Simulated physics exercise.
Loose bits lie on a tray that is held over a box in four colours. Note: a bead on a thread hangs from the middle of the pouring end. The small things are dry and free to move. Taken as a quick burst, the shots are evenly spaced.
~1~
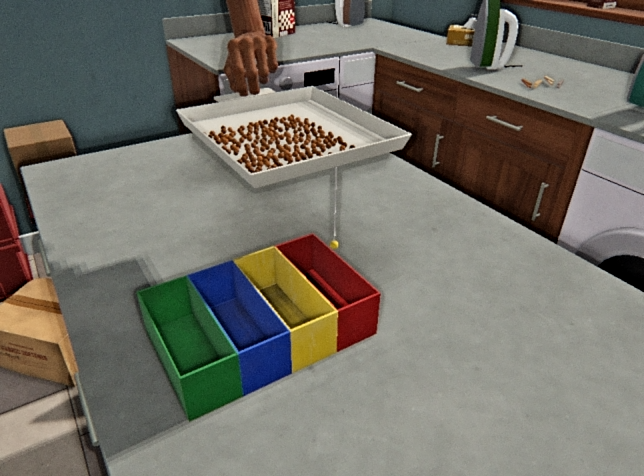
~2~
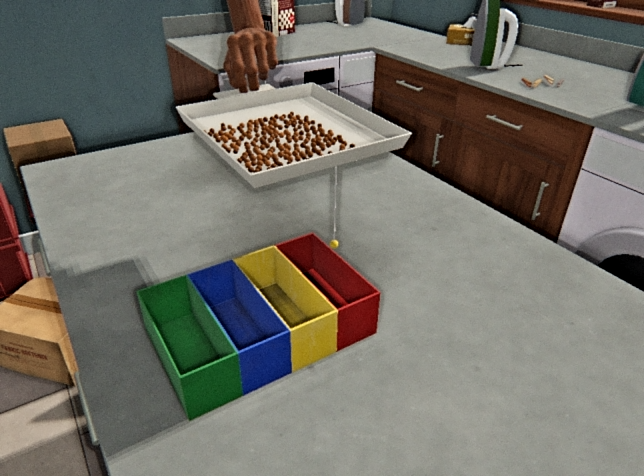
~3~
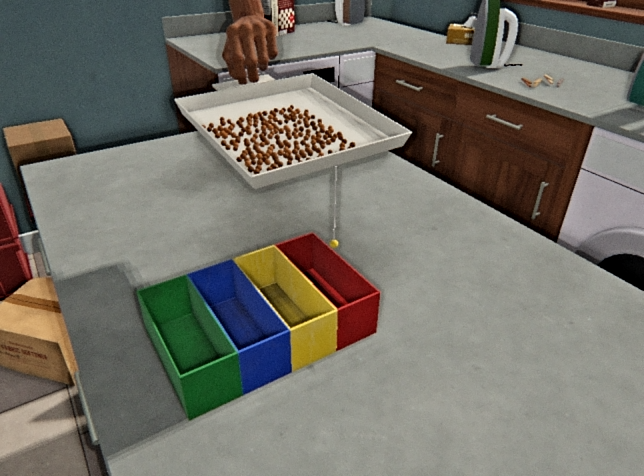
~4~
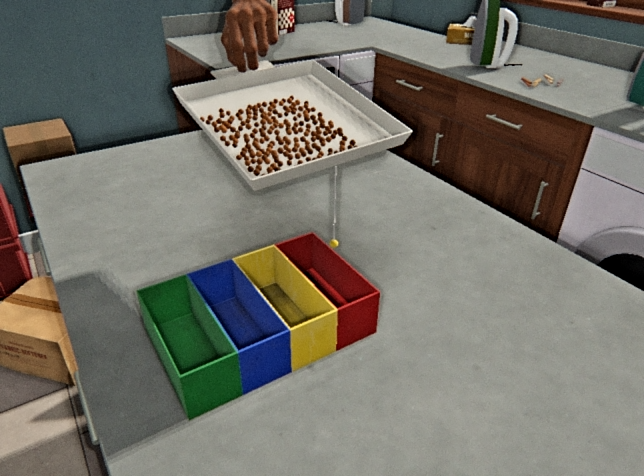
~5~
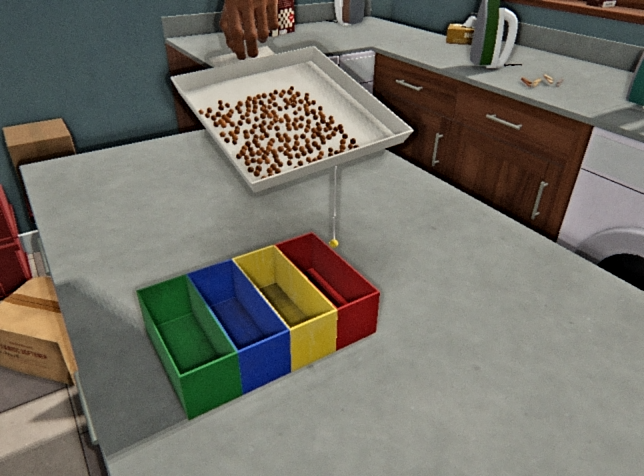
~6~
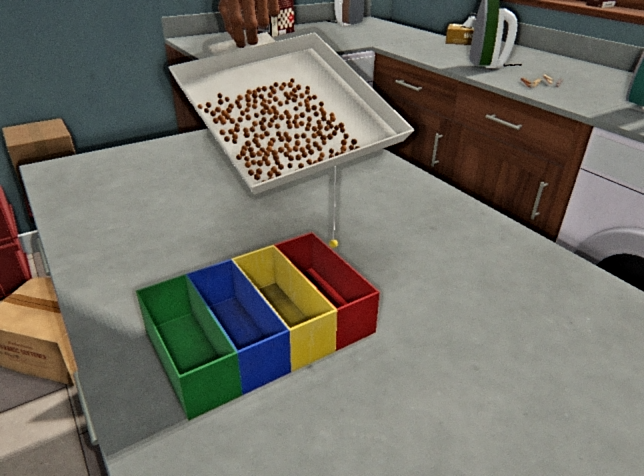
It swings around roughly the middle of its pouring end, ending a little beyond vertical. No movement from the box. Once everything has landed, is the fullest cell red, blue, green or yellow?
It is the yellow cell.
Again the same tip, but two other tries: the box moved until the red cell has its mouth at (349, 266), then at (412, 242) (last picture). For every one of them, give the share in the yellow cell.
Roughly 30% first, roughly 0% second.
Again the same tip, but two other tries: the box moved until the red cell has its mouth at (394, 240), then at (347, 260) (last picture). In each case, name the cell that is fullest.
Result 1: That green cell. Result 2: Blue.
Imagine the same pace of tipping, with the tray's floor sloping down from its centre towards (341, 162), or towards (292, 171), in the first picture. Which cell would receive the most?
So the first one goes to the red cell and the second to the yellow cell.
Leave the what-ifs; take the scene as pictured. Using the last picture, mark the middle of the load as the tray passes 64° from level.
I'd mark the middle close to (287, 163).
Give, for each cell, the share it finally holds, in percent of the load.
The green cell holds 0 %, the blue cell 10 %, the yellow cell 70 % and the red cell 20 %.
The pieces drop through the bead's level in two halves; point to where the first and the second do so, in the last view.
The opening half passes (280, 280), the closing half (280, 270).
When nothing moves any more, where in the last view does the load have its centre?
The centre settles at about (294, 330).
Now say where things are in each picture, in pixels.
Corners of the pouring end near (254, 171) and (404, 134), level; middle of the load near (278, 142), cereal balls; bead on its thread near (334, 245); green cell near (212, 383); blue cell near (266, 359); yellow cell near (314, 338); red cell near (358, 319), in the first picture.
Corners of the pouring end near (254, 171) and (404, 133), level; middle of the load near (277, 141), in the second picture.
Corners of the pouring end near (254, 172) and (404, 131), tipped barely, lowest at the left corner; middle of the load near (277, 137), in the third picture.
Corners of the pouring end near (254, 175) and (405, 130), tipped a little, lowest at the left corner; middle of the load near (277, 132), in the fourth picture.
Corners of the pouring end near (254, 178) and (406, 129), tipped a little, lowest at the left corner; middle of the load near (277, 128), in the fifth picture.
Corners of the pouring end near (254, 181) and (406, 128), tipped clearly, lowest at the left corner; middle of the load near (277, 126), a little on the move; green cell near (212, 382); blue cell near (265, 358); yellow cell near (313, 337); red cell near (357, 317), in the sixth picture.
Shortly afterwards, tray tipped steeply; all but a few on the tray; a little falling or outside the box.
Next, tray tipped past a quarter turn; a little on the tray; near half in the yellow cell; a little in the blue cell; a little in the red cell; only a few in the green cell; near a quarter falling or outside the box.
Some moments later, tray tipped past a quarter turn; near two thirds in the yellow cell; near a quarter in the red cell; a little in the blue cell; only a few in the green cell; only a few falling or outside the box.
In the end, tray tipped past a quarter turn; near two thirds in the yellow cell; near a quarter in the red cell; a little in the blue cell; only a few in the green cell; only a few outside the box.
